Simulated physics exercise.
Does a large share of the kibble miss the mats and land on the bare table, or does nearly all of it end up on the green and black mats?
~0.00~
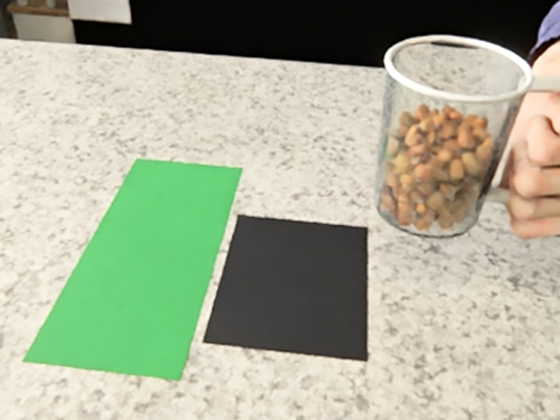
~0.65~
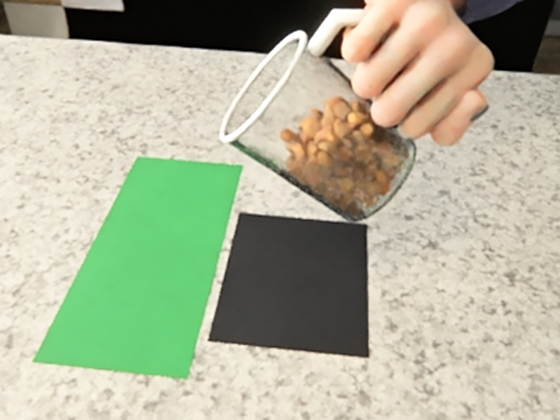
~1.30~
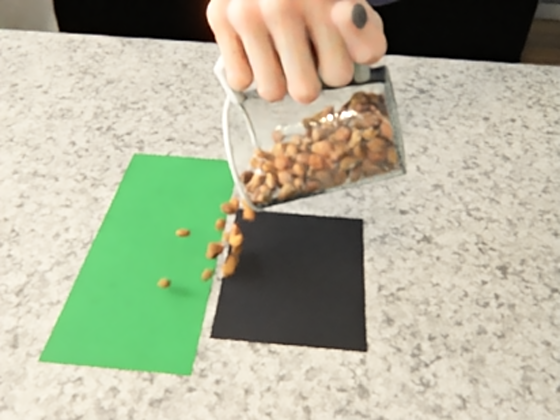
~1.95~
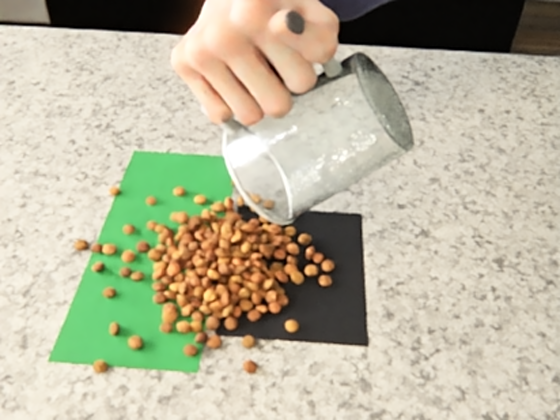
Nearly all of the kibble ends up on the mats, with a large share on both the green one and the black one. Only a few pieces land on the bare table.
The footage shows a hand carrying a clear cup of brown kibble left over a speckled table and tilting it until the pieces pour out. The emptied cup stays tipped above a pile spread across the green and black mats, with a few pieces on the bare table.
